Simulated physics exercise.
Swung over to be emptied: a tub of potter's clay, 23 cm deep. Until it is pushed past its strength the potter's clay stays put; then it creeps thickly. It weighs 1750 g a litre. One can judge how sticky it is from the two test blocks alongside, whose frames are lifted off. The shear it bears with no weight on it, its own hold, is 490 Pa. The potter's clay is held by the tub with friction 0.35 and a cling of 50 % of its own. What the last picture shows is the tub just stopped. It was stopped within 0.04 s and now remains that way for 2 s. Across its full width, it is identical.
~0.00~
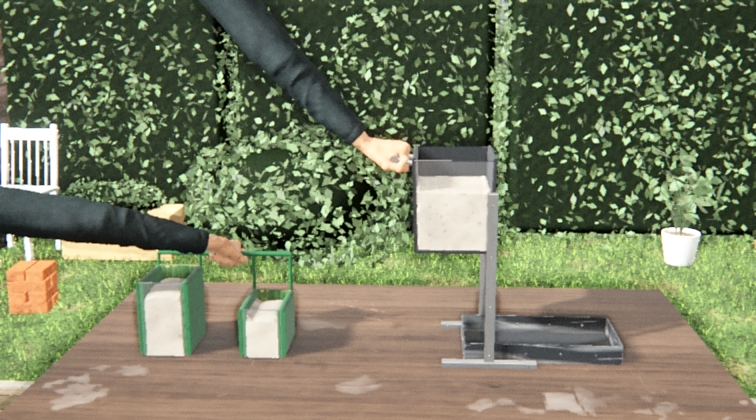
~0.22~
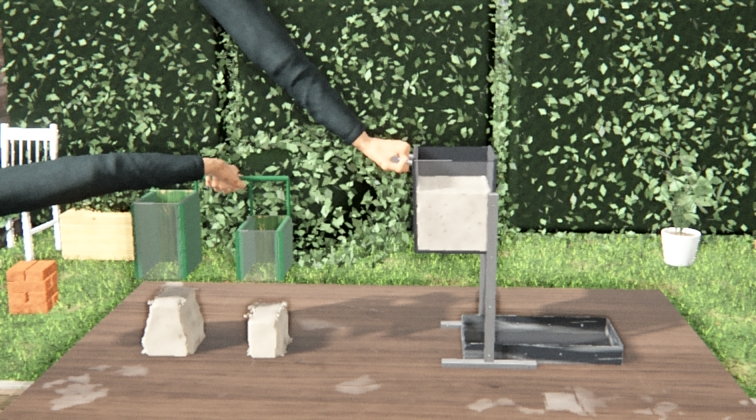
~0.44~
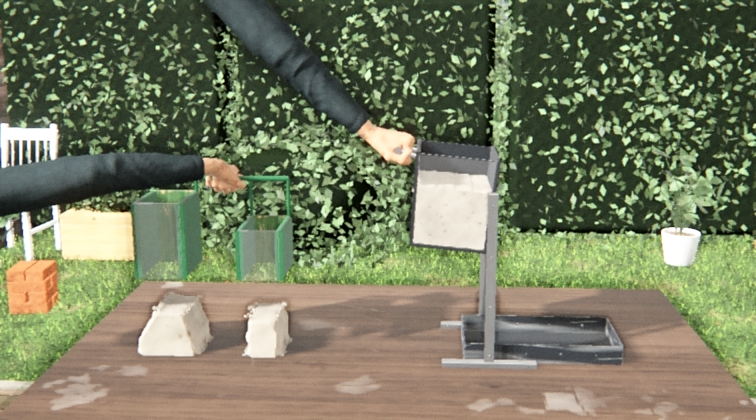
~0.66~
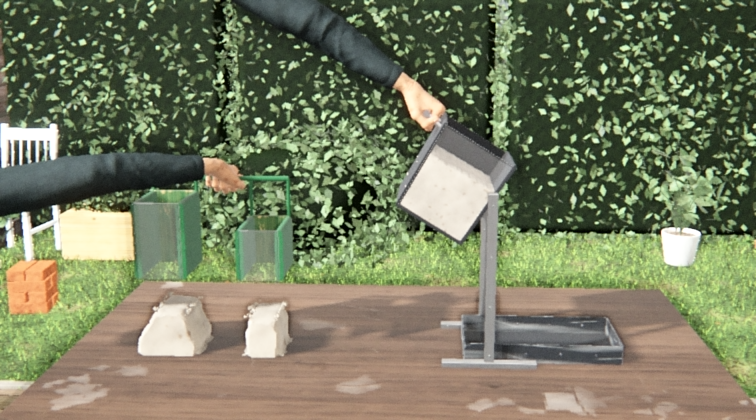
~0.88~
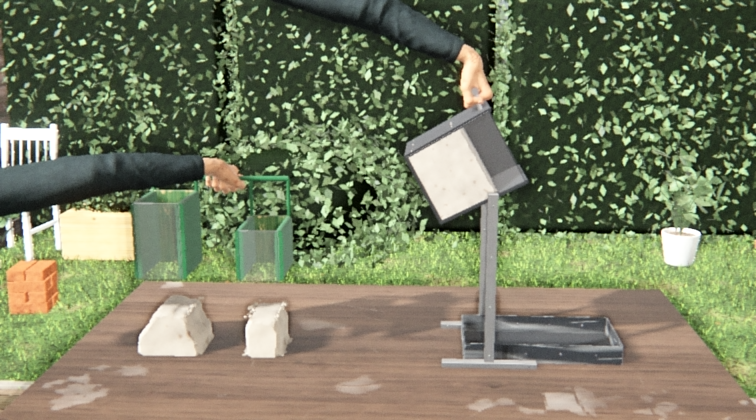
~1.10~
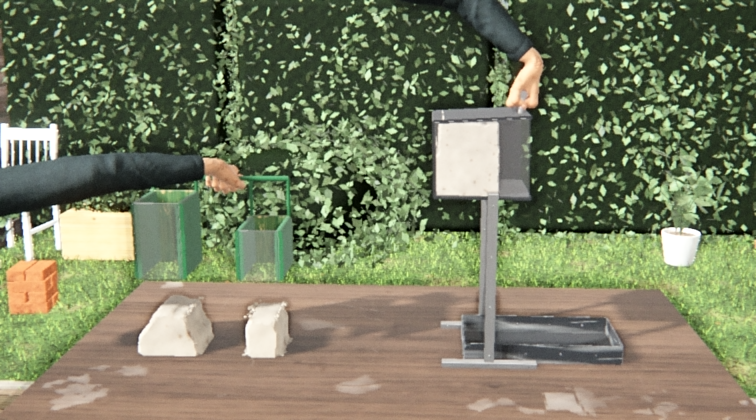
Two green moulds are lifted by a hand off pale clay blocks, which slump slightly on a wooden table; then another hand swings a dark tub of clay clockwise on its stand, above a black tray, onto its side.
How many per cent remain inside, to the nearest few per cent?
Roughly 99 per cent remains inside.
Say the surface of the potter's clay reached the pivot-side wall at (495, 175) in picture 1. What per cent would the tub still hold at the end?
That gives some 65 %.
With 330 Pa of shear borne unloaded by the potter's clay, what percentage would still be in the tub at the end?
That comes out at roughly 75 %.
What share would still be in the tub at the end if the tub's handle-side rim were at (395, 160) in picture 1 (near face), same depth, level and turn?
I'd say around 60 percent would remain in the tub at the end.
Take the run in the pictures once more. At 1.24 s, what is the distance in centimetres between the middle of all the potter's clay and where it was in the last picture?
3 cm.
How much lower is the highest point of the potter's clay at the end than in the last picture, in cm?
Roughly 4 cm.
After 1.24 s, the tub is at 89 degrees and holds 100 %.
After 1.41 s, the tub is at 89 degrees and holds 100 %.
After 1.58 s, the tub is at 89 degrees and holds 99 %.
After 1.75 s, the tub is at 89 degrees and holds 99 %.
After 3.10 s, at the end, the tub is at 89 degrees and holds 99 %.
